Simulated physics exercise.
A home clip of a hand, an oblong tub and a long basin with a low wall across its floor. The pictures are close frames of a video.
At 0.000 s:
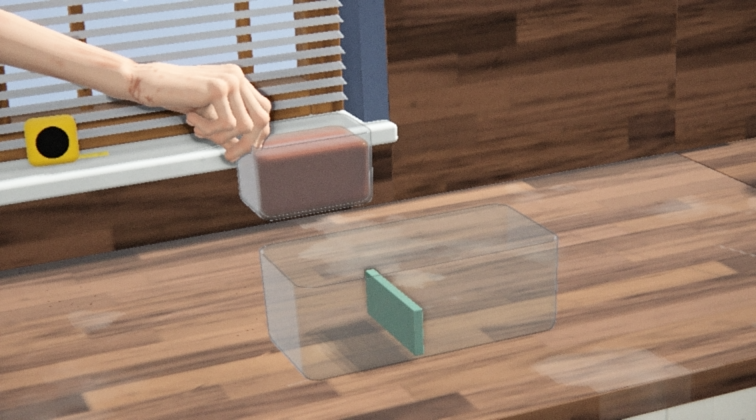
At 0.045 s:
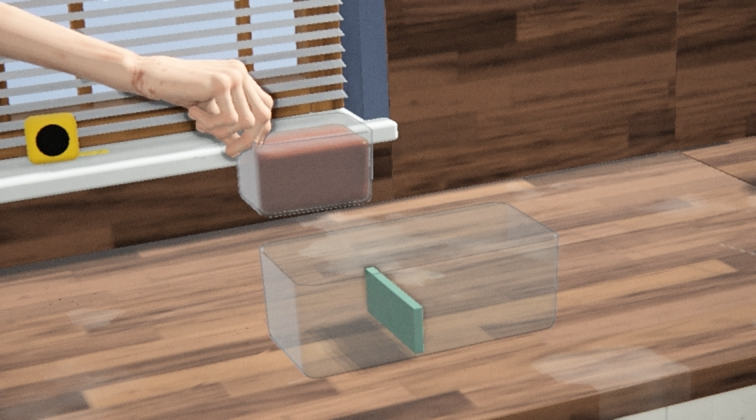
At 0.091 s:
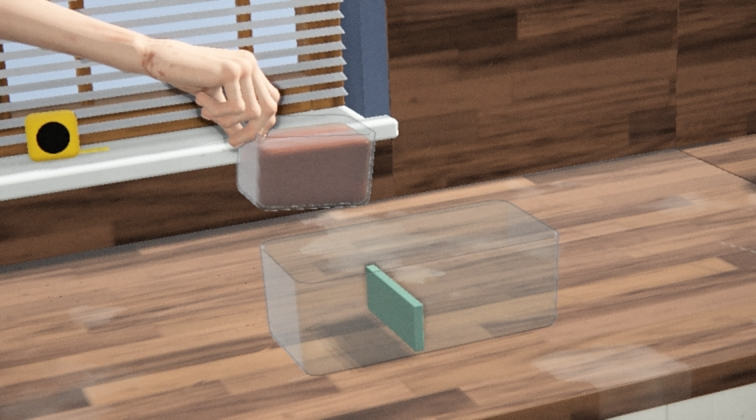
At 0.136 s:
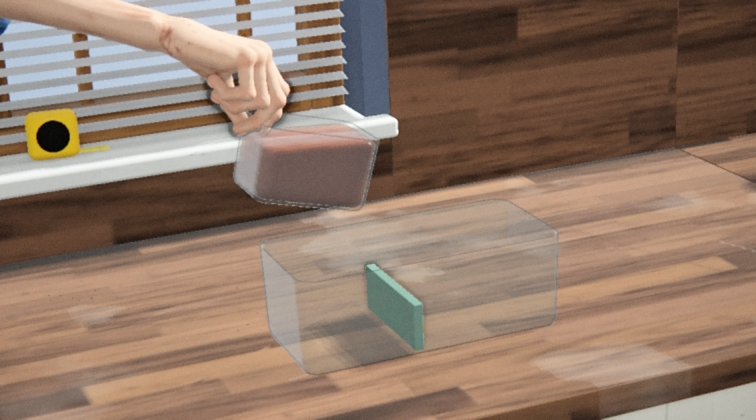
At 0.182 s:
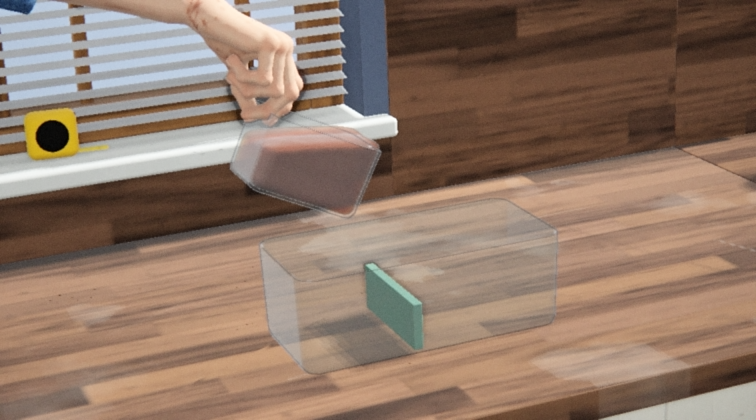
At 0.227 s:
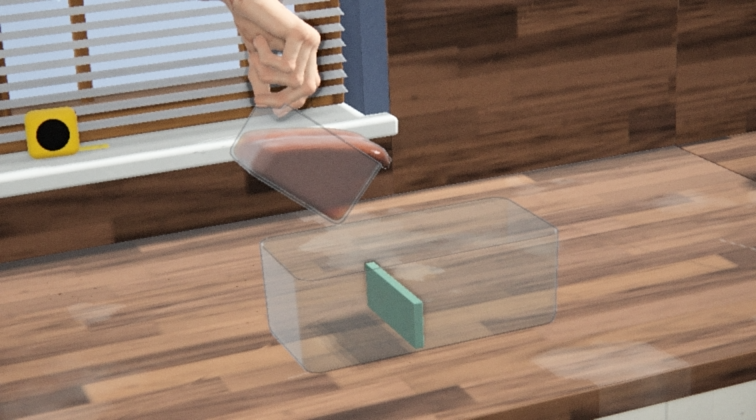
A hand reaches in from the left beside a window with slatted blinds, seen from slightly above a wood-grain counter with a yellow and black object on the white sill. It holds a clear oblong tub of reddish-brown tea above a long transparent basin with a low green wall across its floor. The hand shifts right as the tub tilts steadily rightward and tea reaches over its edge, while the view stays nearly still.
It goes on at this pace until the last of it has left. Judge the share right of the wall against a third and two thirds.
In the end from a third to two thirds is right of the wall.
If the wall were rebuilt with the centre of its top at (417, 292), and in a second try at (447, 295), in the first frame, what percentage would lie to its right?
Roughly 30 per cent, and 15 per cent.
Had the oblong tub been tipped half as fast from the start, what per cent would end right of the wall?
Some 75 per cent.
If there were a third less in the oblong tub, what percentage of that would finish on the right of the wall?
Roughly 45 in a hundred.
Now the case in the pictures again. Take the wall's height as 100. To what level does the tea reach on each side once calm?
Near 30 on the left, 30 on the right.
A moment on, the oblong tub is tipped right over and 17 per cent is still to pour, 9 is left of the wall and 48 right of it.
Next, the oblong tub is tipped right over and 1 per cent is still to pour, 35 is left of the wall and 58 right of it.
Then the oblong tub is tipped right over and 0 per cent is still to pour, 38 is left of the wall and 59 right of it.
Later the oblong tub is tipped right over and 0 per cent is still to pour, 39 is left of the wall and 59 right of it.
At rest 39 per cent lies left of the wall, 59 right of it and 2 outside.
